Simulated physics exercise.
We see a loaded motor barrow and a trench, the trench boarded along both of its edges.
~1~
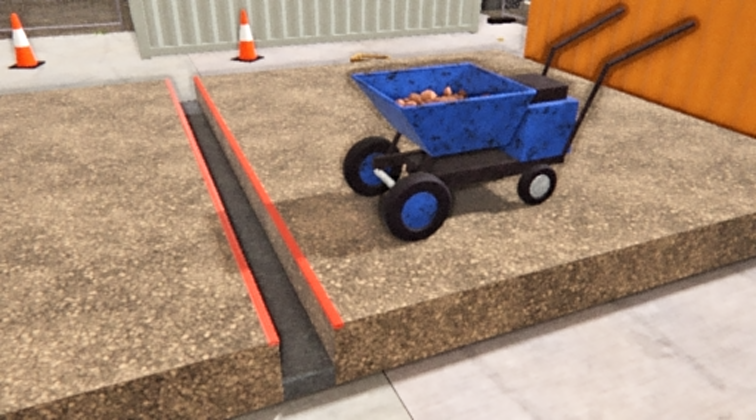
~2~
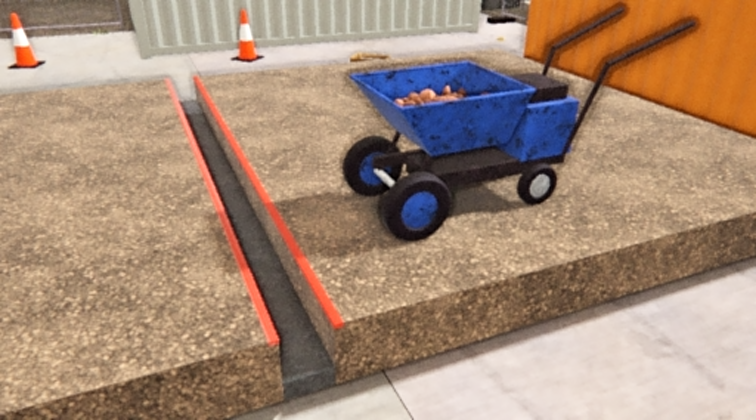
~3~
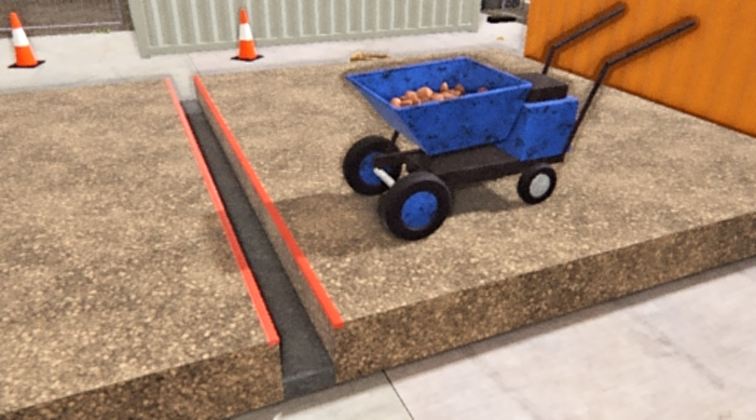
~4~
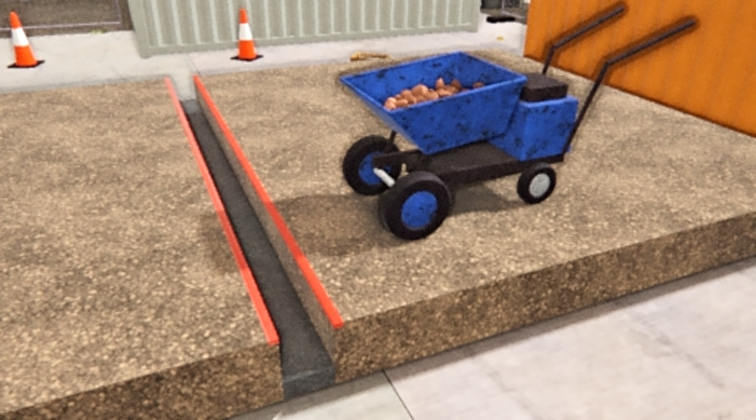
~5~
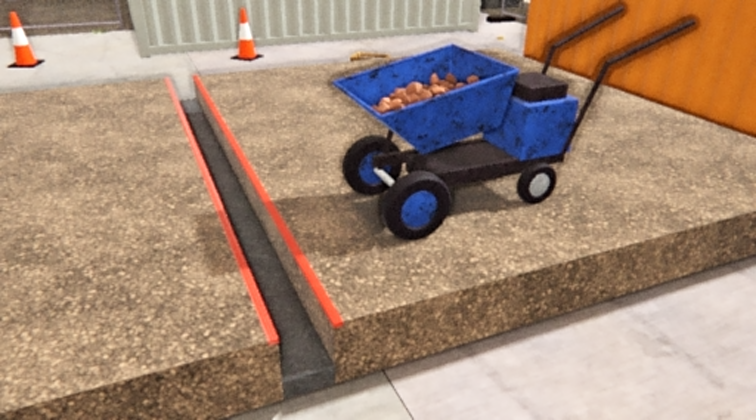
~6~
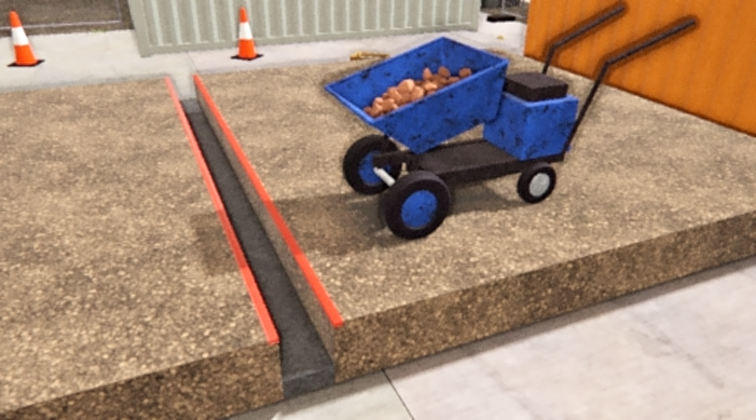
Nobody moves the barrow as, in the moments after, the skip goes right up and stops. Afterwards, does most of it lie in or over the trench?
Yes: Mostly in.
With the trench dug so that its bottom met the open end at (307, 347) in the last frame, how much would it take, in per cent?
About 80 per cent.
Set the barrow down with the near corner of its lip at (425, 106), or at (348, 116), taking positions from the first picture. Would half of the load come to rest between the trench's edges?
One after the other: The greater share and the lesser share.
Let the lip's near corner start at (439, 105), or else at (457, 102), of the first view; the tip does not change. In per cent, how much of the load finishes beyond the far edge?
Try 1: 0 %. Try 2: 0 %.
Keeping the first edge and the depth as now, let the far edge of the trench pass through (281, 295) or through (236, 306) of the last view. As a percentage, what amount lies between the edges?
I'd expect close to 70 in a hundred and then close to 100 in a hundred.
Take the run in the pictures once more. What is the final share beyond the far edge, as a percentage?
Result: Close to 0 %.
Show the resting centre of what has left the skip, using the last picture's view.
Centre at rest, last view: Approx. (263, 268).
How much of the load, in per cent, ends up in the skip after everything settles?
It is some 0 percent.
Soon after the last picture, skip tipped steeply; all in the skip.
A little later, skip tipped right over; most in the skip; a small part short of the trench; a small part in or heaped over the trench; a stray few falling.
Later still, skip tipped right over; a stray few in the skip; a stray few short of the trench; nearly all in or heaped over the trench; a stray few beyond it.
At rest, skip tipped right over; nearly all in or heaped over the trench; a stray few beyond it.
